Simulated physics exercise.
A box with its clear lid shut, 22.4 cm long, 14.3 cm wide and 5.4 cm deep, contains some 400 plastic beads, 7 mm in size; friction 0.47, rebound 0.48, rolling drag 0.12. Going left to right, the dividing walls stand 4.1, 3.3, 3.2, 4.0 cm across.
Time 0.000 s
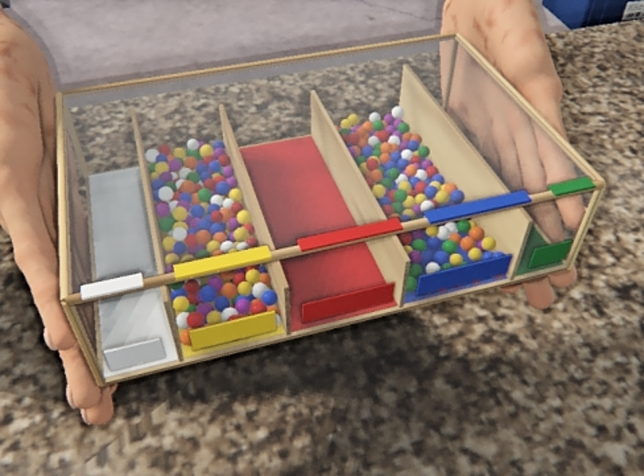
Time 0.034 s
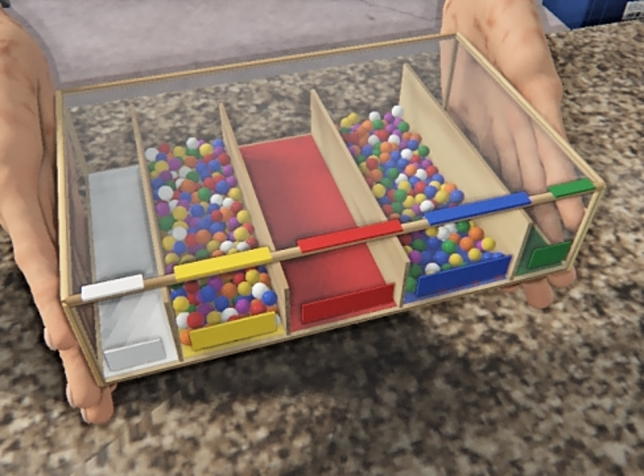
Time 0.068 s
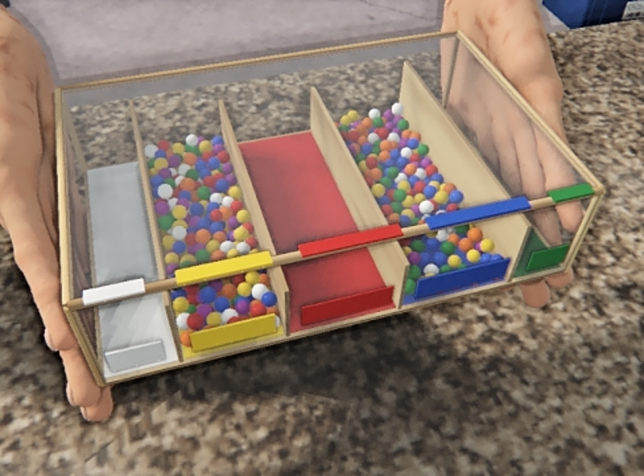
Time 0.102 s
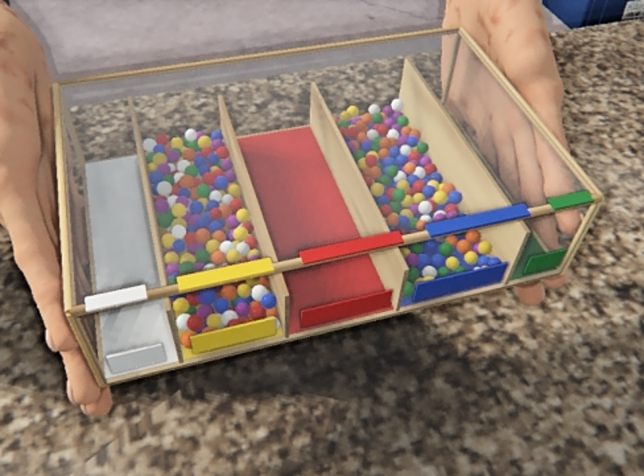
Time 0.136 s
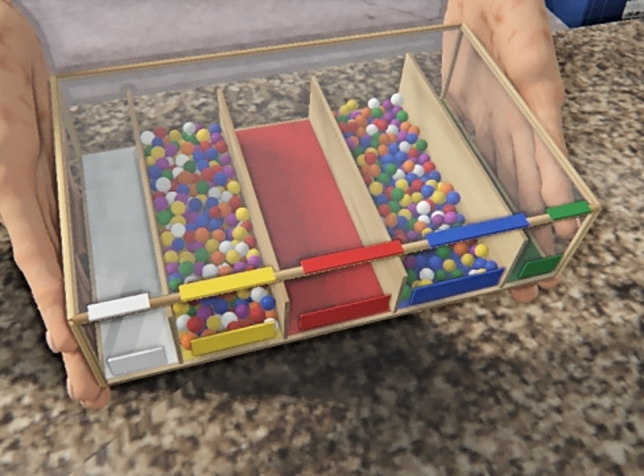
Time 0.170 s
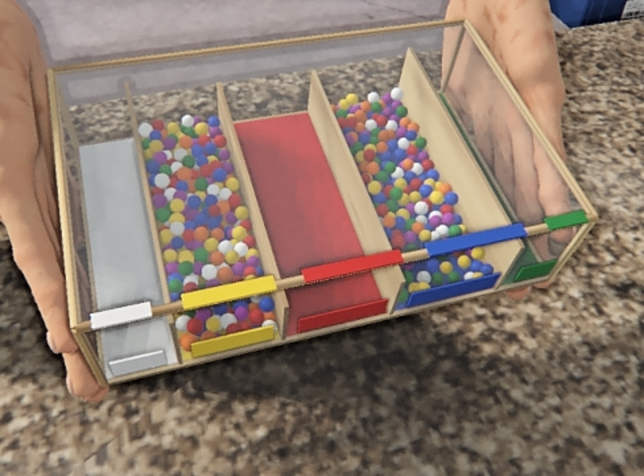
Two hands slightly tilt a clear-lidded box of colorful beads, lowering its front side.
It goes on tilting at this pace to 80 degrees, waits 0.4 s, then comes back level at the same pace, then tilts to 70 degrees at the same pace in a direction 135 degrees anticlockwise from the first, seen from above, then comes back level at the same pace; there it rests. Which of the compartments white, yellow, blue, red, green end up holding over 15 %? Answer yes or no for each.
White - no; yellow - yes; blue - yes; red - no; green - no.
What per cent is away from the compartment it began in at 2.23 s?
Share outside original compartment at stated time: Approx. 5 %.
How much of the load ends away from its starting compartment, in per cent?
Share displaced from original compartment: Approx. 10 %.
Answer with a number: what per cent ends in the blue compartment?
About 45 %.
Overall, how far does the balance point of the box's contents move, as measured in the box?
Displacement: Some 3.5 cm.
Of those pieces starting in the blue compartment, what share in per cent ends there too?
Kept share: Approx. 100 per cent.
After 1.29 s, tilt 80 degrees; yellow 55 %, blue 45 %, red 5 %; middle of all pieces near (290, 242).
Then, at 2.23 s, tilt 1 degrees; yellow 55 %, blue 45 %, red 5 %; middle of all pieces near (324, 256).
Then, at 3.09 s, tilt 63 degrees; yellow 50 %, blue 45 %, red 5 %; middle of all pieces near (283, 218).
After 3.91 s, tilt 0 degrees; yellow 45 %, blue 45 %, red 10 %; middle of all pieces near (303, 166).
At rest (4.5 s), white 0 %, yellow 45 %, blue 45 %, red 10 %, green 0 %.
